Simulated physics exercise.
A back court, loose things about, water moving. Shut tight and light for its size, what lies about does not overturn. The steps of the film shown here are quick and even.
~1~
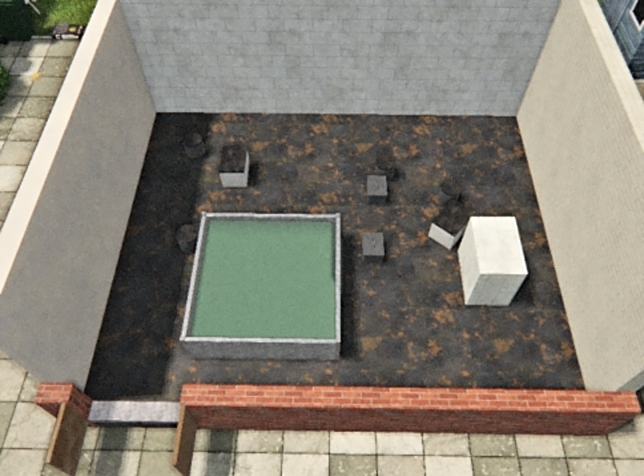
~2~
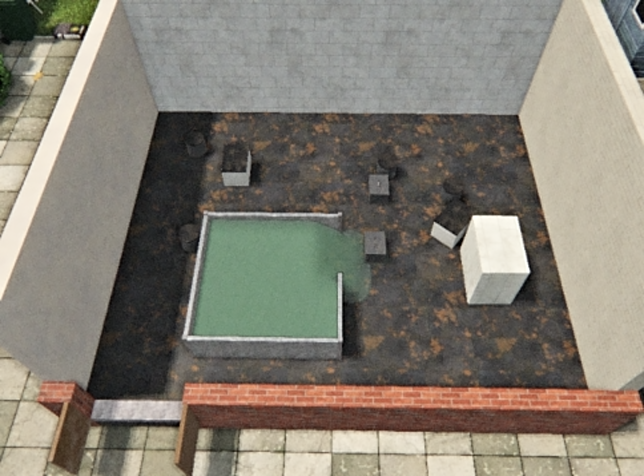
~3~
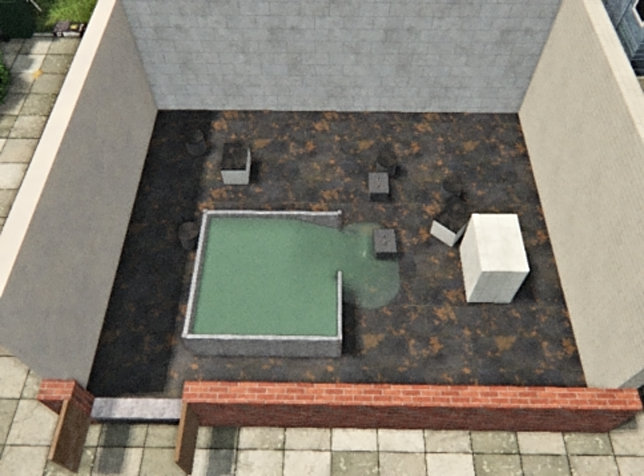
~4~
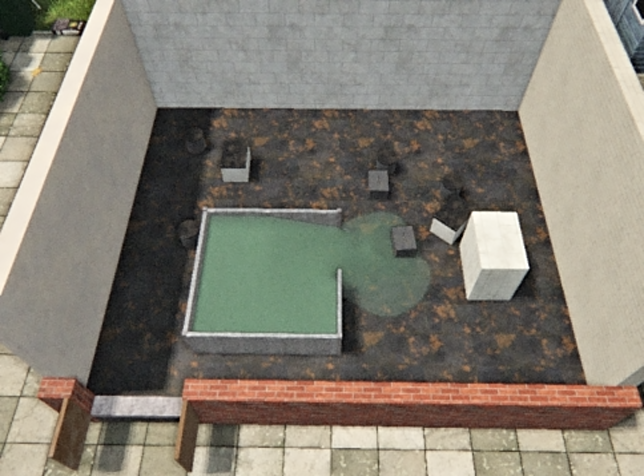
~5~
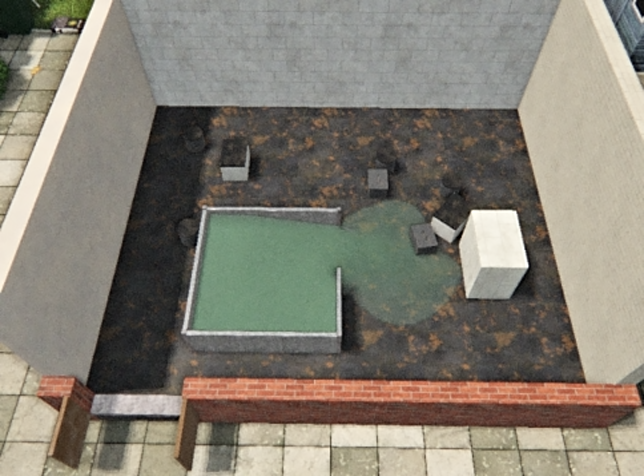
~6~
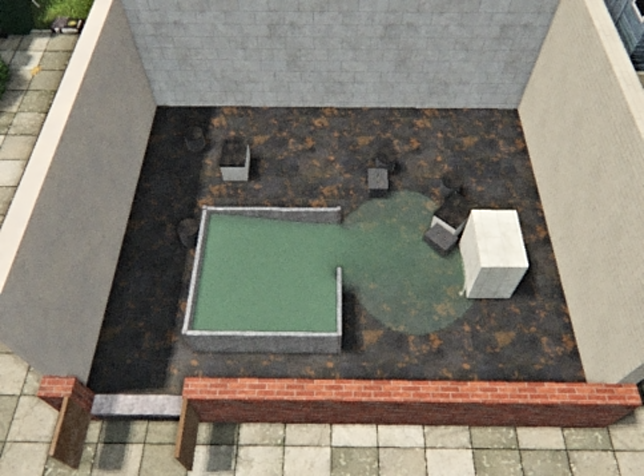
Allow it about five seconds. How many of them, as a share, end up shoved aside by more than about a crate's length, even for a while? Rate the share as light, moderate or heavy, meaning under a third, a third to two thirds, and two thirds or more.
Moderate.
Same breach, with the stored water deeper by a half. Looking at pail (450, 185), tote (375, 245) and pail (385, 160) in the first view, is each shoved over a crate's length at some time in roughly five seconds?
Result by item: Covered it; covered it; didn't cover it.
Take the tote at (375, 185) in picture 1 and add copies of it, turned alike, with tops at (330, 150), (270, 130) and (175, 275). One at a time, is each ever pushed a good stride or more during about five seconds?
Item by item: Remains in place, remains in place, remains in place.
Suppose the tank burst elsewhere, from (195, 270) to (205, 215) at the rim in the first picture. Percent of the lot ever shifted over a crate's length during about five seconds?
Near 20 in a hundred.
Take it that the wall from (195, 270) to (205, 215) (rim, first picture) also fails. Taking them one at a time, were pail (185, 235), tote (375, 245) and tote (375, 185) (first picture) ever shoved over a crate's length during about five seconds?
Went past that, fell short, fell short.
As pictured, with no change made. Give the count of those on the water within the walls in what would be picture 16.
The answer is 1.
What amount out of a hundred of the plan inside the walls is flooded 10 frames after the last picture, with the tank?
By my count it's near 45 in a hundred.
A moment on, 1 of 8 are well off their spots; 1 afloat.
Next, 3 of 8 are well off their spots; 1 afloat.
Later, 3 of 8 are well off their spots; 3 afloat.
In the end, 3 of 8 are well off their spots, and 3 have been at some point; 3 afloat.
